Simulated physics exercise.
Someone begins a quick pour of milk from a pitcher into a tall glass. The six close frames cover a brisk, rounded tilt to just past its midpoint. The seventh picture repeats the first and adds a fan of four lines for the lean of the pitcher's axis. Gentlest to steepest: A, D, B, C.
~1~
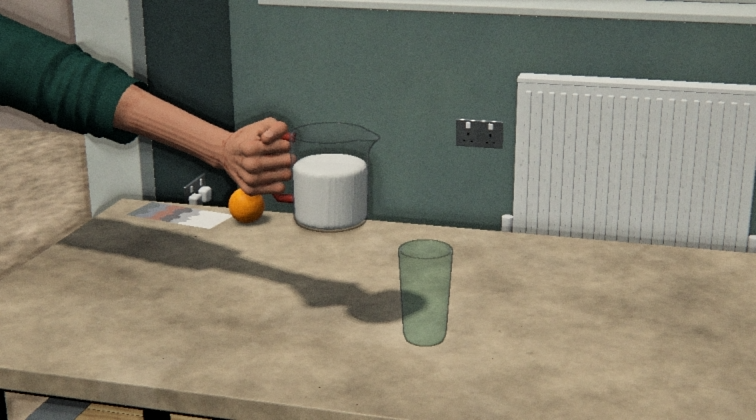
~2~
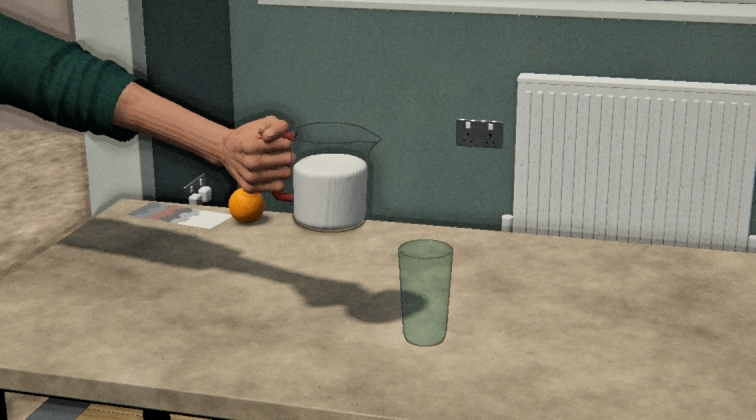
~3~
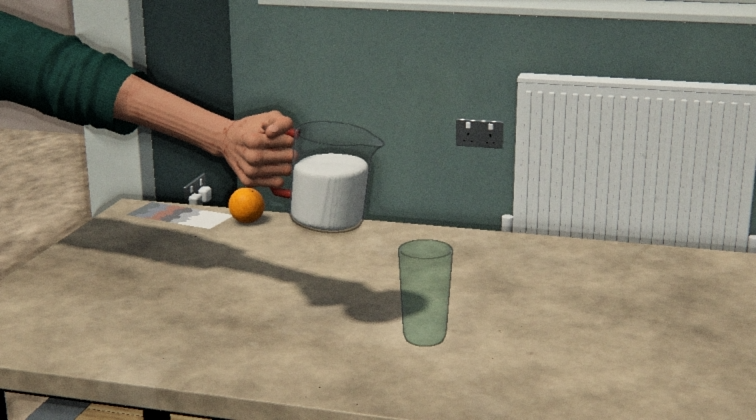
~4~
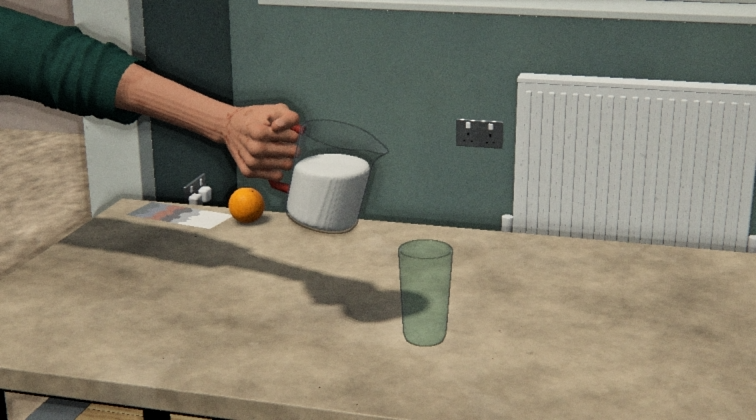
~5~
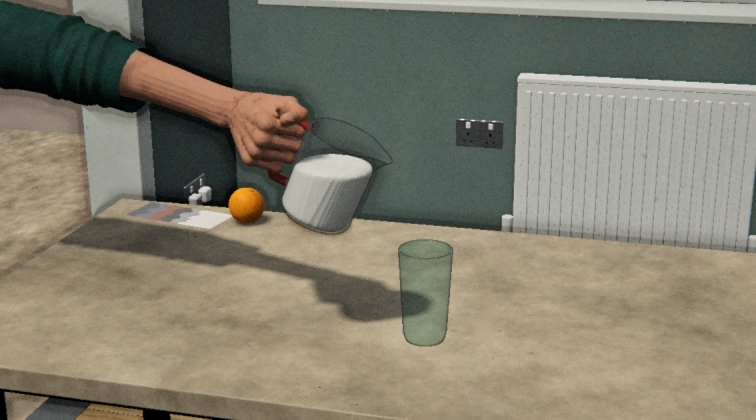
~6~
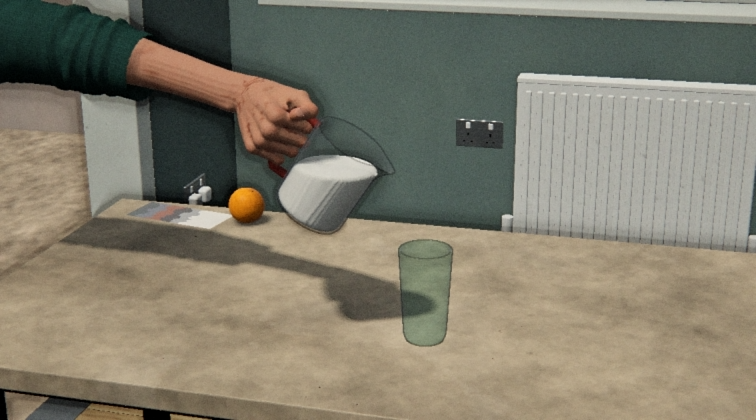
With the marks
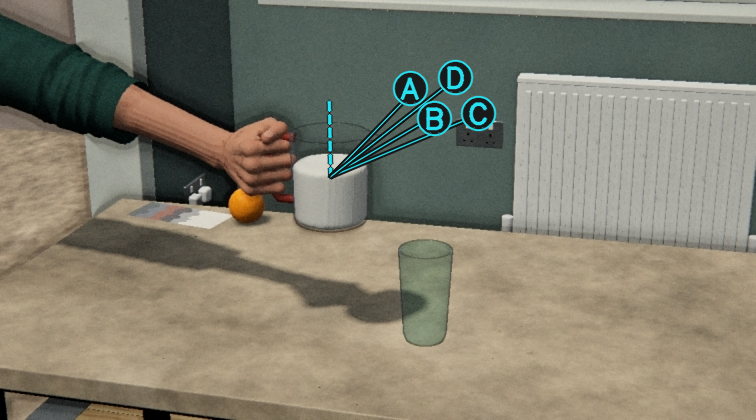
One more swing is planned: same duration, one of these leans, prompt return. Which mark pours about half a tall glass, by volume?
The best line is C.
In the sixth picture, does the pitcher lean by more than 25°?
Yes.
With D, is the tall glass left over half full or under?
Under.
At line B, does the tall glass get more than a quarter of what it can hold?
Yes, it does.
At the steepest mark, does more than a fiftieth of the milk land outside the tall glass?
No.
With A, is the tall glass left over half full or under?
Under half.
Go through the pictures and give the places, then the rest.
The first frame shows upright, lip at (378, 138); rim of the tall glass round (426, 248); nothing has left yet.
The second frame shows upright, lip at (379, 140); nothing has left yet.
The third frame shows tipped about 7°, lip at (383, 144); nothing has left yet.
The fourth frame shows tipped about 14°, lip at (387, 152); nothing has left yet.
The fifth frame shows tipped about 23°, lip at (391, 162); nothing has left yet.
The sixth frame shows tipped about 33°, lip at (393, 172); nothing has left yet.
In cyan, A at (401, 103); B at (418, 124); C at (462, 121); D at (442, 88).
Choosing A, the tall glass ends with about 6 % of what it can hold.
Choosing B, the tall glass ends with about 32 % of what it can hold.
Choosing C, the tall glass ends with about 53 % of what it can hold.
Choosing D, the tall glass ends with about 17 % of what it can hold.
